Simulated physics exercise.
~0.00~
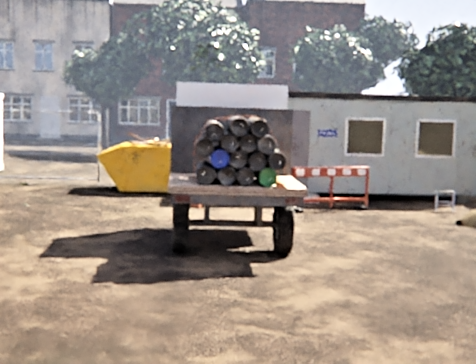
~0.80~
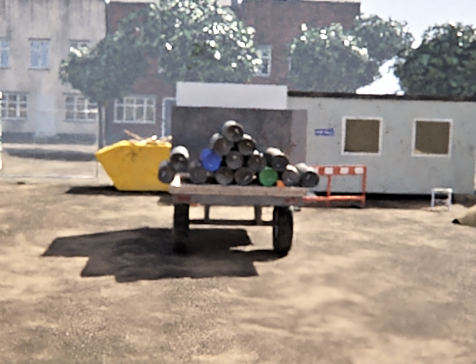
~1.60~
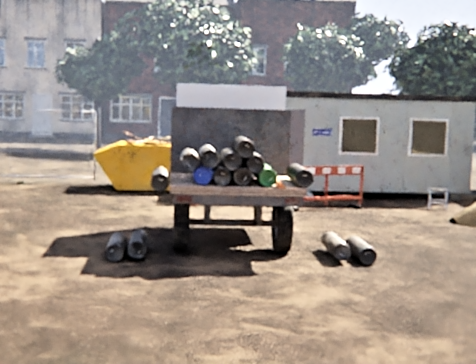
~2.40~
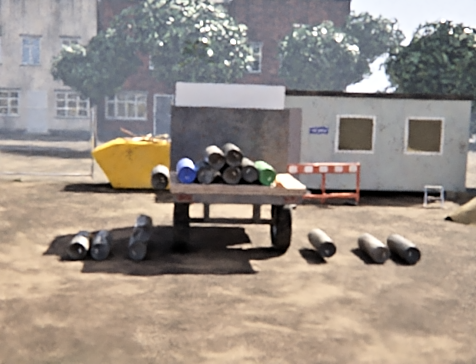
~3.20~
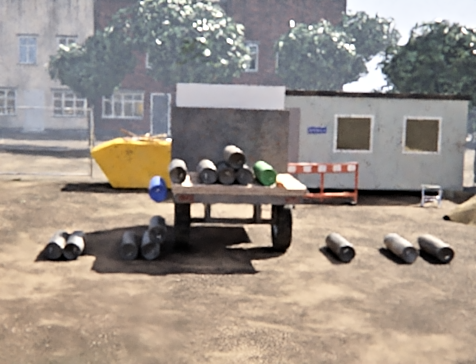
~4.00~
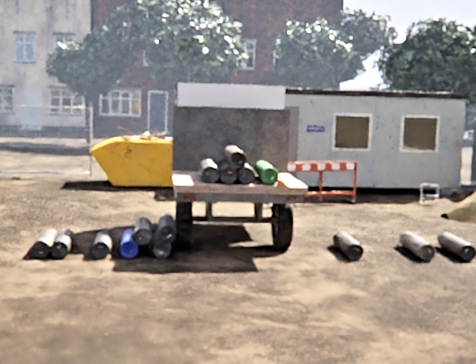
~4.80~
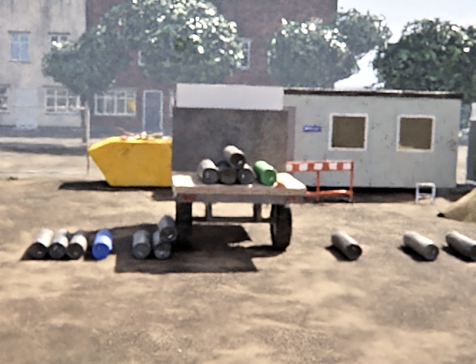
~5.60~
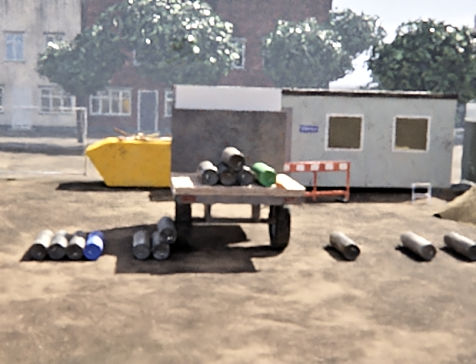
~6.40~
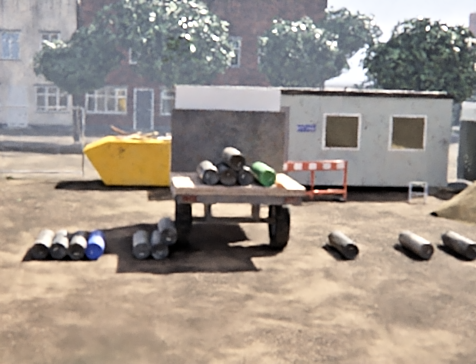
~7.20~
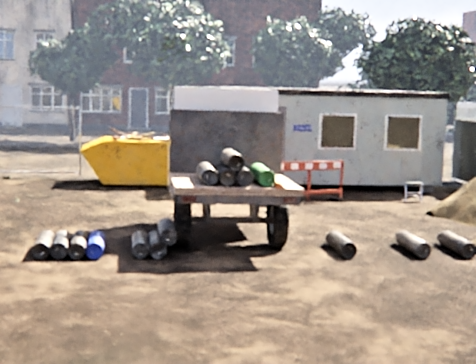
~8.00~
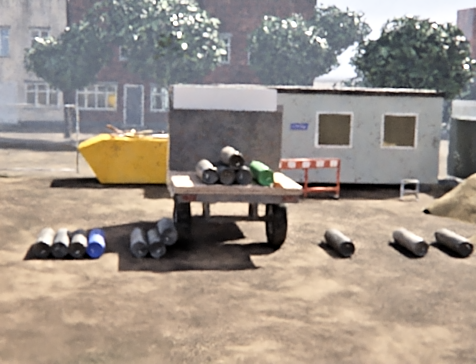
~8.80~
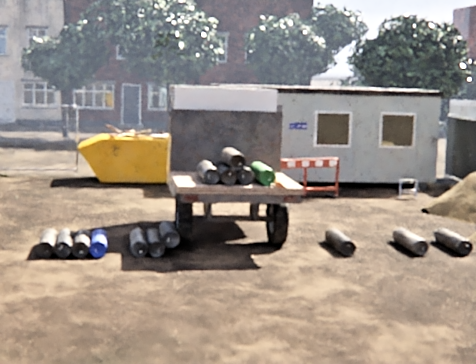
Stacked gas cylinders spill off both sides of a flatbed, leaving the green one aboard.
